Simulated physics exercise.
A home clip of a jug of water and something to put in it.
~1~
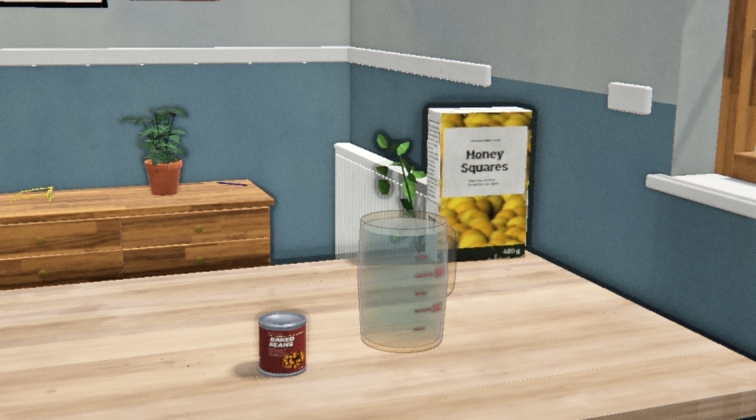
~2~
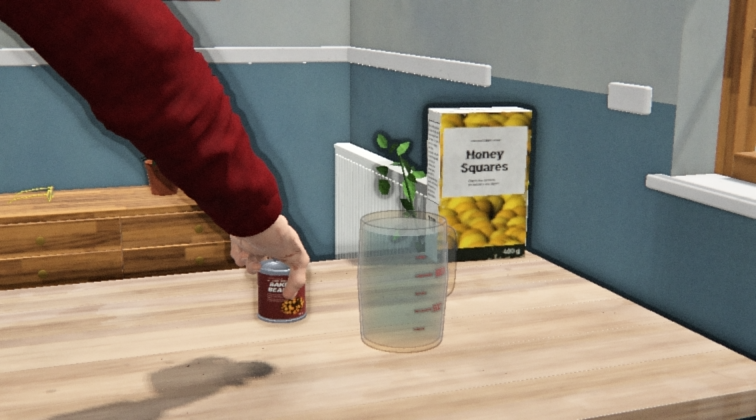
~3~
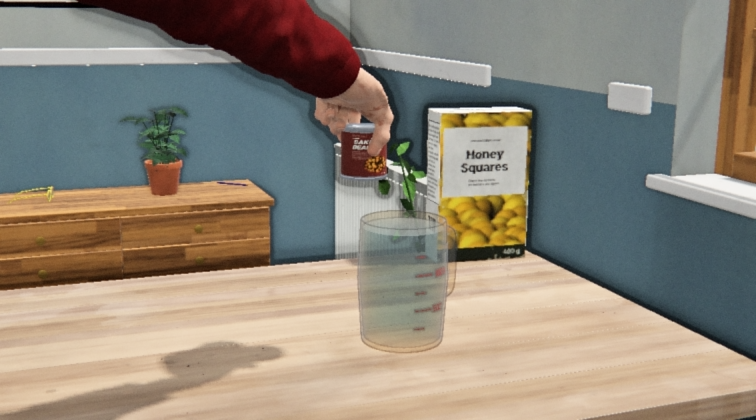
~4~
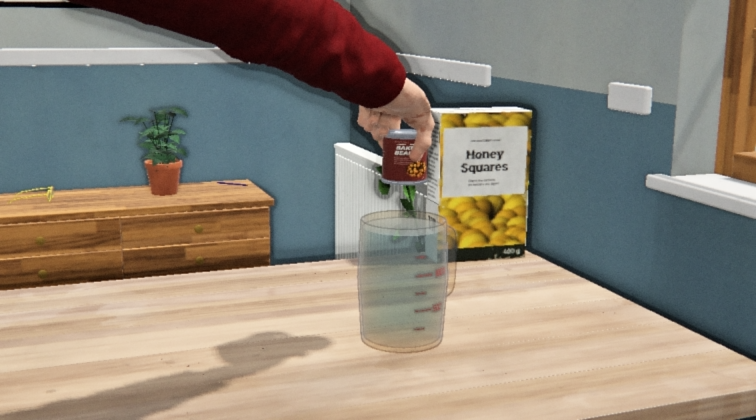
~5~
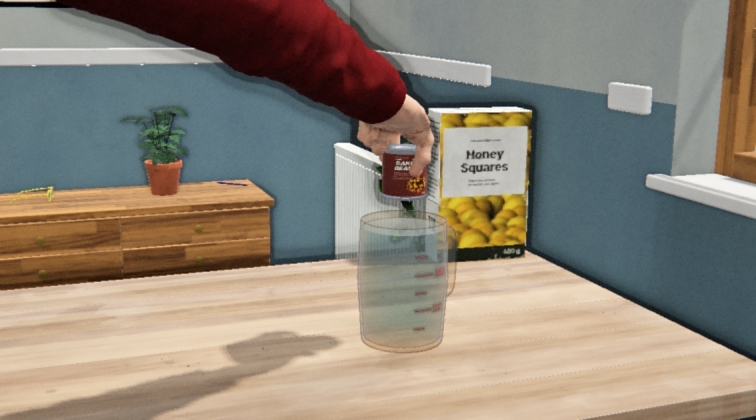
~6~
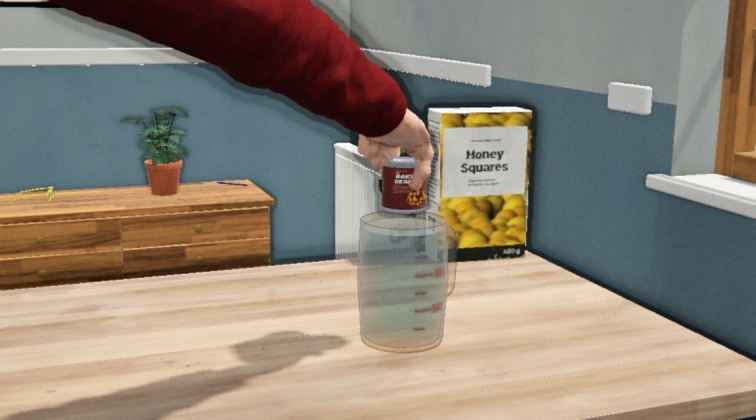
A hand lifts a small tin from the table and lowers it over the water jug.
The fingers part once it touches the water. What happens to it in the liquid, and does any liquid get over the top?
Outcome: Water: Drops to the bottom; jug: Some liquid gets over the top.
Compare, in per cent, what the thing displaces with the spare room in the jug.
Ratio: Near 180 per cent.
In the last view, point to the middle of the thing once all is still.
Its centre settles around (402, 311).
A moment on, the tin of food enters the water; the jug is full to the brim.
Further on, the tin of food goes on down; the jug is full to the brim; a puddle lies round it.
When it is over, the tin of food rests at the bottom; the jug is full to the brim; a puddle lies round it.
